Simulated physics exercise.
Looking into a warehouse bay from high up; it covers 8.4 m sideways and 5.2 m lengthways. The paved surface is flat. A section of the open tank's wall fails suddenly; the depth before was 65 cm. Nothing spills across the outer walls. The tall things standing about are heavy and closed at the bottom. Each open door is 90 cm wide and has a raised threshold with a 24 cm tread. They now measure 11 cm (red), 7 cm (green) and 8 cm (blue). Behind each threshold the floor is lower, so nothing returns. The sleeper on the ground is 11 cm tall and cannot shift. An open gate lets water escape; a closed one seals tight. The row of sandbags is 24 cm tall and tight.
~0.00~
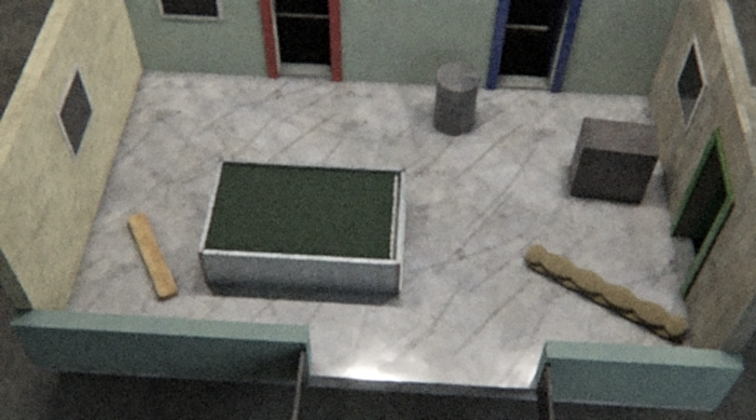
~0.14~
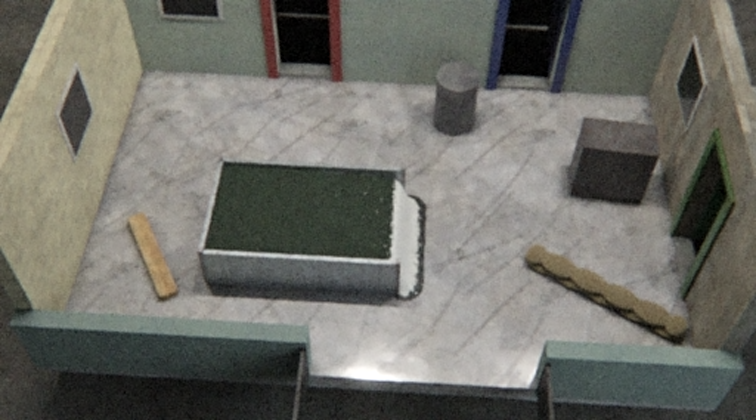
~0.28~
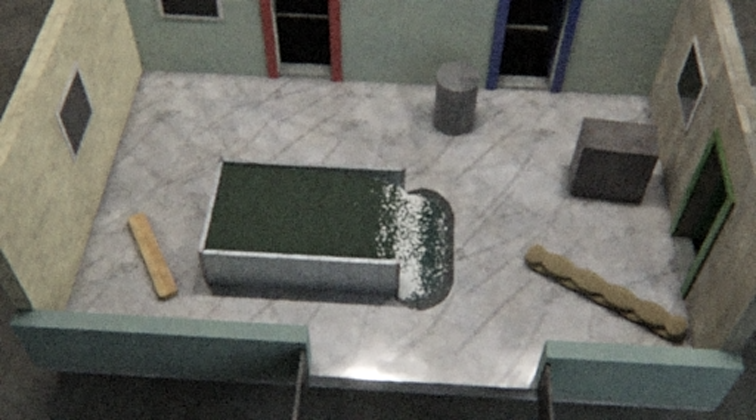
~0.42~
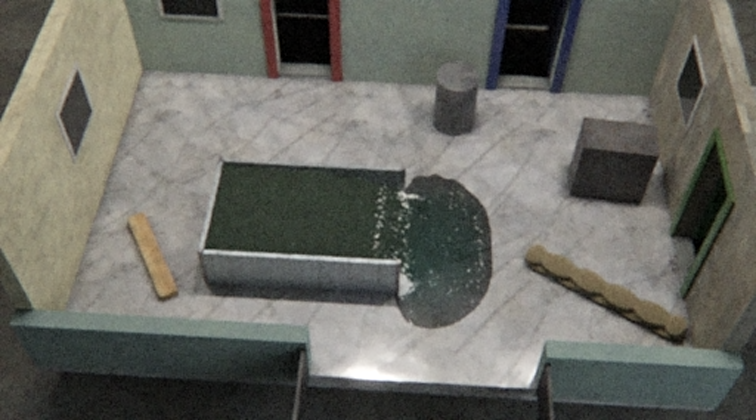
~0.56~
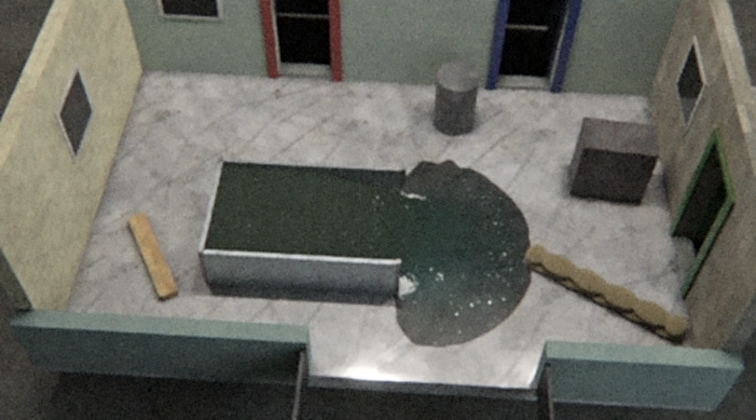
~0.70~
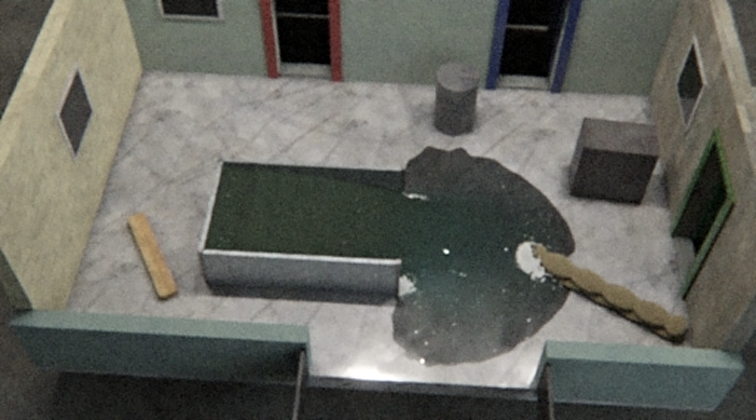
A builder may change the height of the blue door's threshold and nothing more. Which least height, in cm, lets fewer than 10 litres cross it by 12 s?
It would have to be roughly 15 cm high.
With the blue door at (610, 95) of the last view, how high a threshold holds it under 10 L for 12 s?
Roughly 18 cm.
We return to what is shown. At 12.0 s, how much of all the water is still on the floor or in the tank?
Roughly 68 in a hundred.
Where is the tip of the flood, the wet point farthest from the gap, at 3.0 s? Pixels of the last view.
Near (643, 102).
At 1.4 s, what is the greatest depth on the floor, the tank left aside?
About 29 cm.
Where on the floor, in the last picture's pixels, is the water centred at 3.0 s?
At about (500, 247).
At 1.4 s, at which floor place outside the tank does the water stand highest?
At about (403, 261).
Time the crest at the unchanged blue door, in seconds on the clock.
Around 5.5 s.
After 1.4 s water covers 30 % of the floor, deepest (29 cm) near (403, 261); it has not reached the blue door.
After 3.0 s water covers 45 % of the floor, deepest (42 cm) near (687, 356); 7 cm at the blue door, 0 litres in over its 8 cm threshold.
After 12.0 s water covers 90 % of the floor, deepest (8 cm) near (624, 295); 5 cm at the blue door, 80 litres in over its 8 cm threshold.
At the blue door as built, the water arrived by 2.3 s and peaked near 18 cm at 5.6 s.
With a threshold of 14 cm, 15 litres would have come in within the 12 s; with 16.5 cm, 5 litres. So under 10 litres takes about 15 cm.
